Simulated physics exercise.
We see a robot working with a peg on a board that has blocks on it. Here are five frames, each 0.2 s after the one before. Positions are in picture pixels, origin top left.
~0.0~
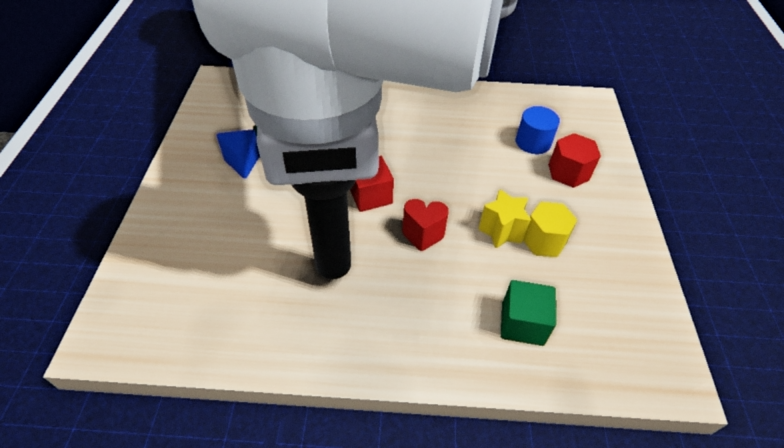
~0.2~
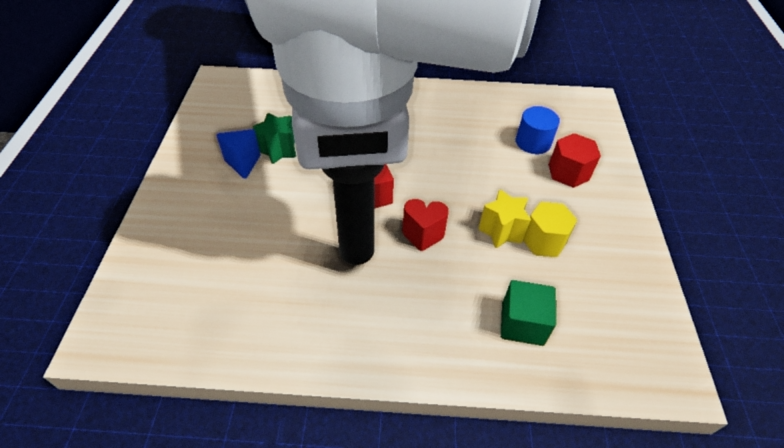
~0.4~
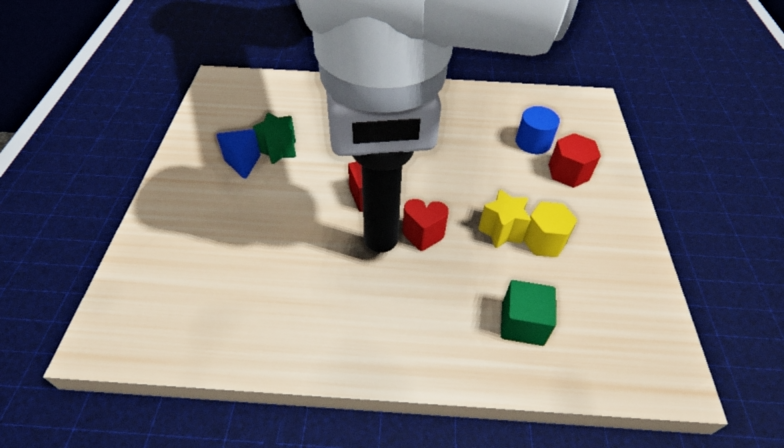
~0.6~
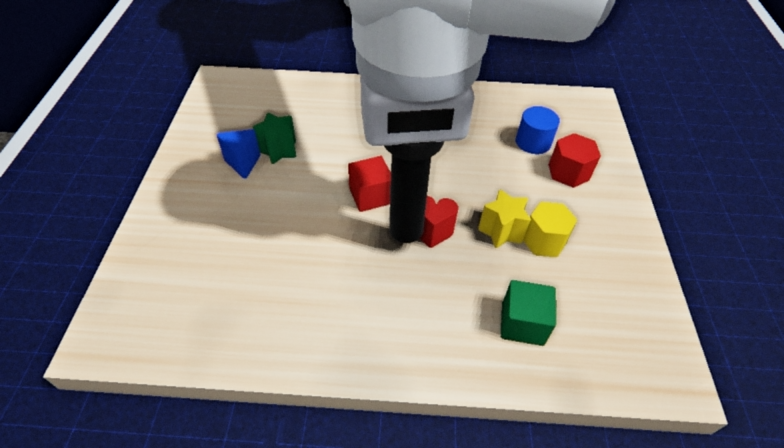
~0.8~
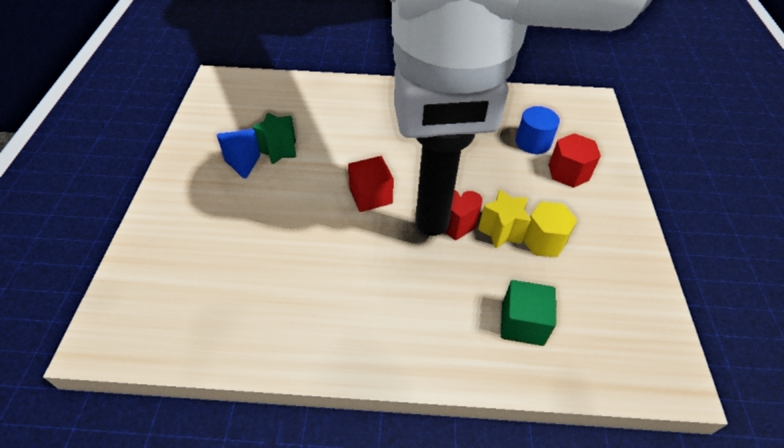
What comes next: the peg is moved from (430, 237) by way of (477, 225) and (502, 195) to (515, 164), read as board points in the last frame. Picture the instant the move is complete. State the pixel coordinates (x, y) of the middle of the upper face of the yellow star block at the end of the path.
I expect it at (536, 196).
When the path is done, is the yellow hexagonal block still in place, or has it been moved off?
The yellow hexagonal block is moved.
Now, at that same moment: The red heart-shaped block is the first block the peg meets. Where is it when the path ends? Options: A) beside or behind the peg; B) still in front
Letter B.
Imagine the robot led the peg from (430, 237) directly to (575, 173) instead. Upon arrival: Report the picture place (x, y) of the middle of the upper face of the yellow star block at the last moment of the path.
Around (554, 194).
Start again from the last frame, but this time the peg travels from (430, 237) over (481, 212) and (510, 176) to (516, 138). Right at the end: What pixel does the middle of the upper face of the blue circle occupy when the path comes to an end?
I predict (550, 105).
On the path given first. One third of the way, peg (481, 211); red heart-shaped block (497, 180), turned 25° anticlockwise; yellow star block (525, 207), turned 20° clockwise; yellow hexagonal block (563, 219).
Two thirds of the way, peg (506, 181); red heart-shaped block (520, 151), turned 25° anticlockwise; yellow star block (536, 196), turned 65° clockwise; yellow hexagonal block (572, 221), turned 20° clockwise.
At the end, peg (519, 151); red heart-shaped block (543, 127), turned 20° clockwise; yellow star block (536, 196), turned 65° clockwise; blue circle (551, 109); yellow hexagonal block (572, 221), turned 20° clockwise.
